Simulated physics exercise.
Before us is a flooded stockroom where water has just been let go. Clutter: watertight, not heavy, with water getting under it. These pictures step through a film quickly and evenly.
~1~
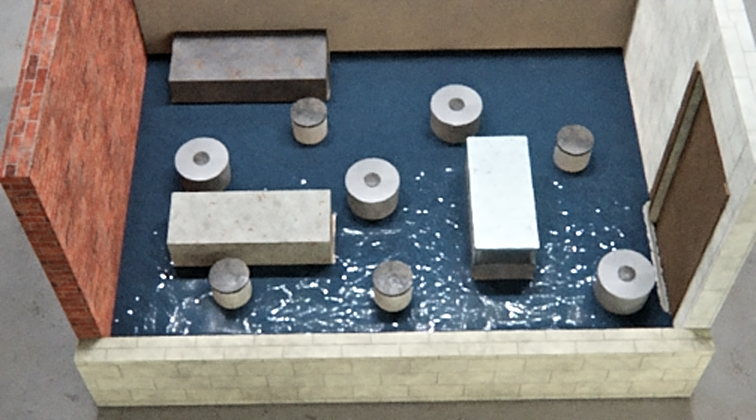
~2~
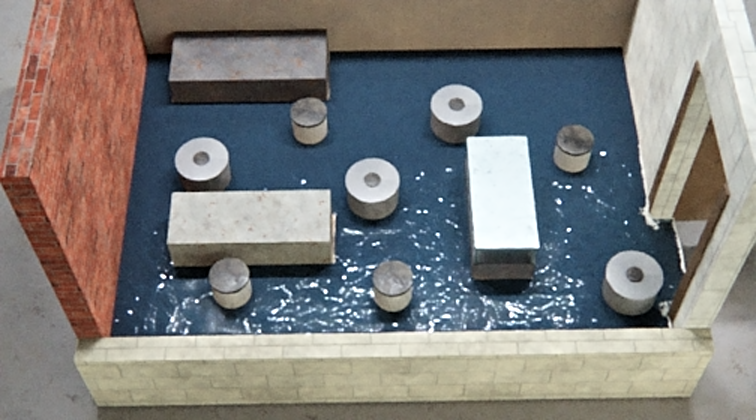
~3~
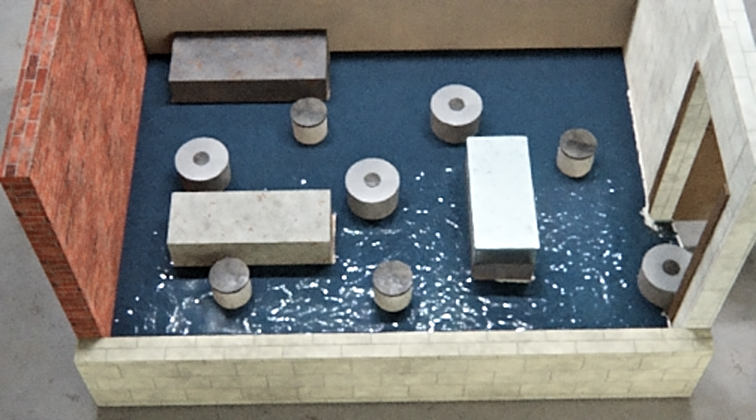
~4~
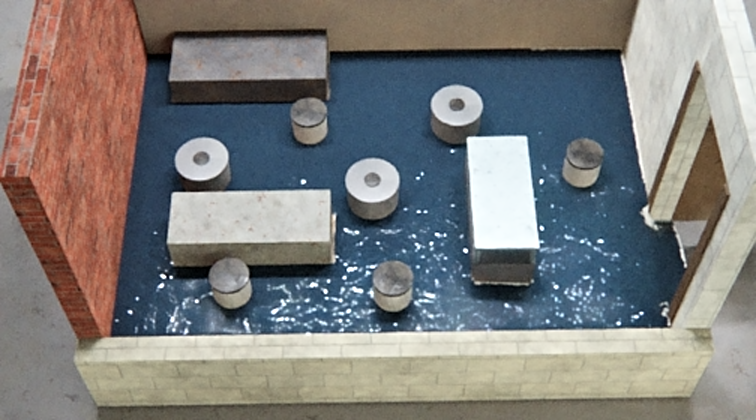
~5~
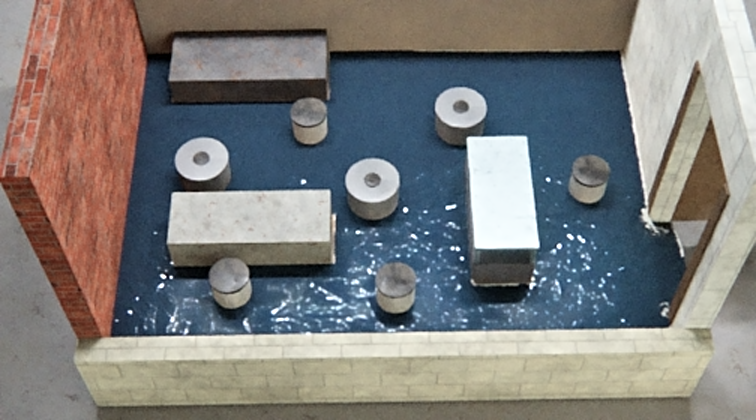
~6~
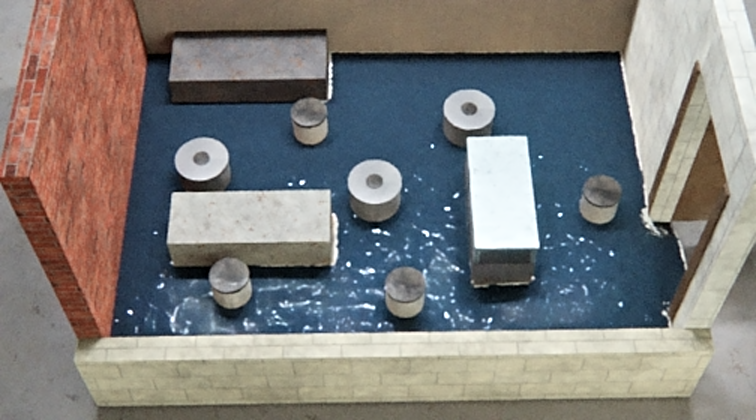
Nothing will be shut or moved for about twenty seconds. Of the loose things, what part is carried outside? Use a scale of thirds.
On that scale, between one and two thirds.
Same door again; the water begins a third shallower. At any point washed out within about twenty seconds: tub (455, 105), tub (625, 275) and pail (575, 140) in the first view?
One after the other: Swept away, swept away, swept away.
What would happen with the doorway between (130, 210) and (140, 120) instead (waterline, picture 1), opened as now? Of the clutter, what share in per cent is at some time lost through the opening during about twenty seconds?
Around 60 in a hundred.
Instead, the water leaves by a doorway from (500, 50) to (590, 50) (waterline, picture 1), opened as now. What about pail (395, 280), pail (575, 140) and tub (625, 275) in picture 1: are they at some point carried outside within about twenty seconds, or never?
Object one: Remains; object two: Leaves; object three: Leaves.
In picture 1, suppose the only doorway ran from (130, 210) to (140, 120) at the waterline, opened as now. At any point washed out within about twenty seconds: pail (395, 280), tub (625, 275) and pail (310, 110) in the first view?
Looking at them in turn, number one is held back, number two is held back, and number three is flushed away.
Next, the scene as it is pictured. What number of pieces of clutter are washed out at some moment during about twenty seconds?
The figure is 4.
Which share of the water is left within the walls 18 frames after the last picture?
Roughly 62 in a hundred.
A moment on, 2 of 8 are out; 6 afloat.
Next, 4 of 8 are out; 4 afloat.
Later, 4 of 8 are out; 4 afloat.
In the end, 4 of 8 are out; 4 afloat.
